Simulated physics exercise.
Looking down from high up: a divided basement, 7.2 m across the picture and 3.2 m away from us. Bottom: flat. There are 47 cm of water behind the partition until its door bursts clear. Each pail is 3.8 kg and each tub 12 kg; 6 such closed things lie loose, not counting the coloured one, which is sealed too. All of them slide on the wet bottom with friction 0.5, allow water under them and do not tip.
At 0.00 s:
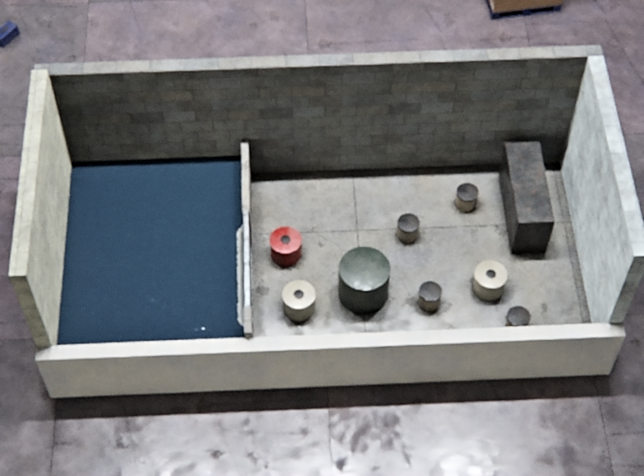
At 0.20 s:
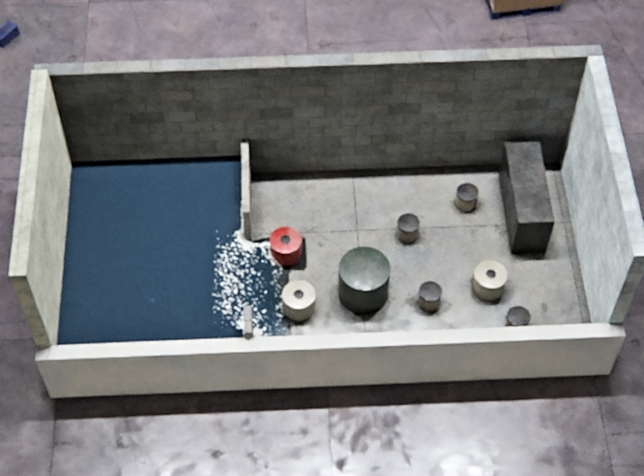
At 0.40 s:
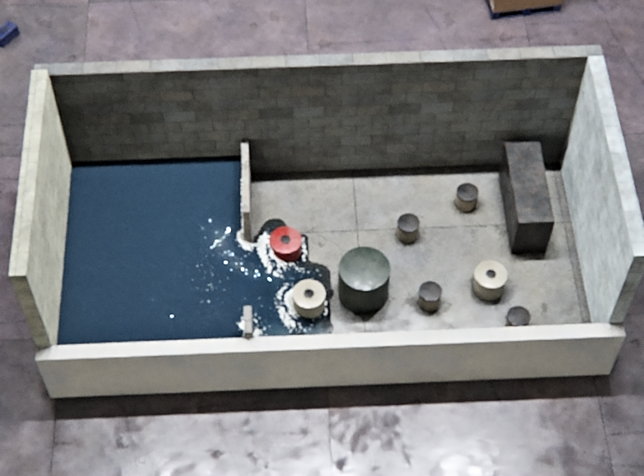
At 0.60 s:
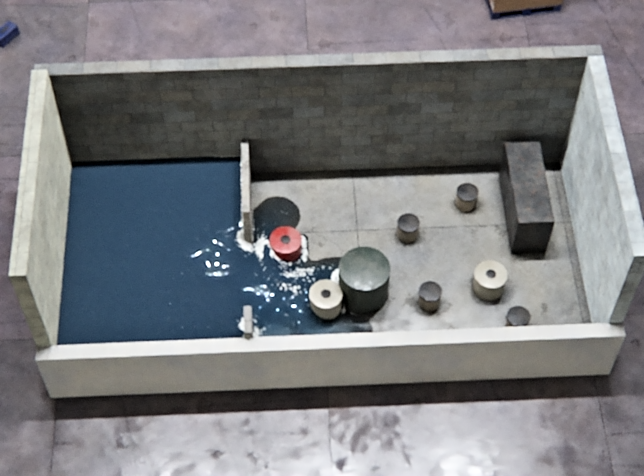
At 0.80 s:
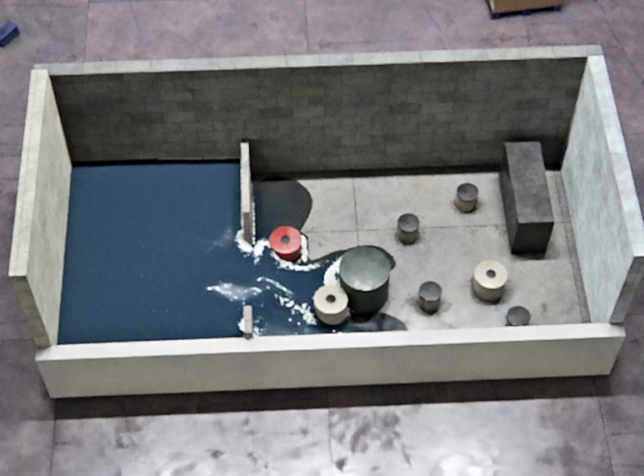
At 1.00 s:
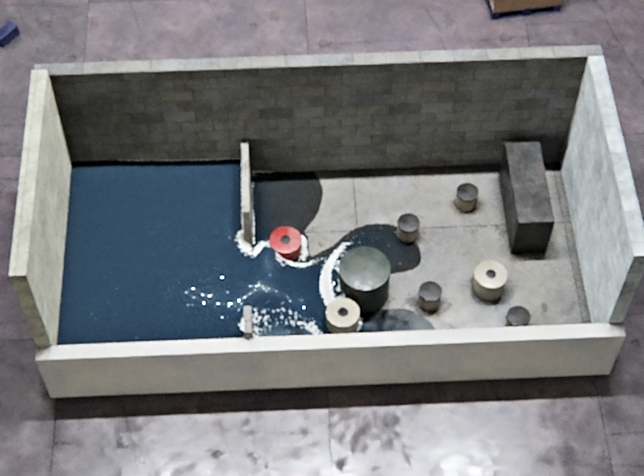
Divided basement seen from above, with water surging through a gap in the partition, skirting the red tub and shifting a white one rightward.
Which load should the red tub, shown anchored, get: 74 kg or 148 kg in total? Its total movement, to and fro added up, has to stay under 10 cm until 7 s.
74 kg is enough.
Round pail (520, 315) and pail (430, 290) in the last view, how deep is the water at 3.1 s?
About 9 and 11 cm.
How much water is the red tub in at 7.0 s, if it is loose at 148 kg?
13 cm, roughly.
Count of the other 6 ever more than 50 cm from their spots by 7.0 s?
It adds up to 6.
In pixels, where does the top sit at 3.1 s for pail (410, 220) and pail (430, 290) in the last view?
They end up about (494, 201) and (492, 220) in the last view.
After 1.4 s the red tub would be 0 cm from its start with 74 kg and 0 cm from its start with 148 kg; 12 cm of water round it then.
After 3.1 s the red tub would be 0 cm from its start with 74 kg and 0 cm from its start with 148 kg; 10 cm of water round it then.
After 4.9 s the red tub would be 0 cm from its start with 74 kg and 0 cm from its start with 148 kg; 14 cm of water round it then.
After 7.0 s the red tub would be 0 cm from its start with 74 kg and 0 cm from its start with 148 kg; 13 cm of water round it then.
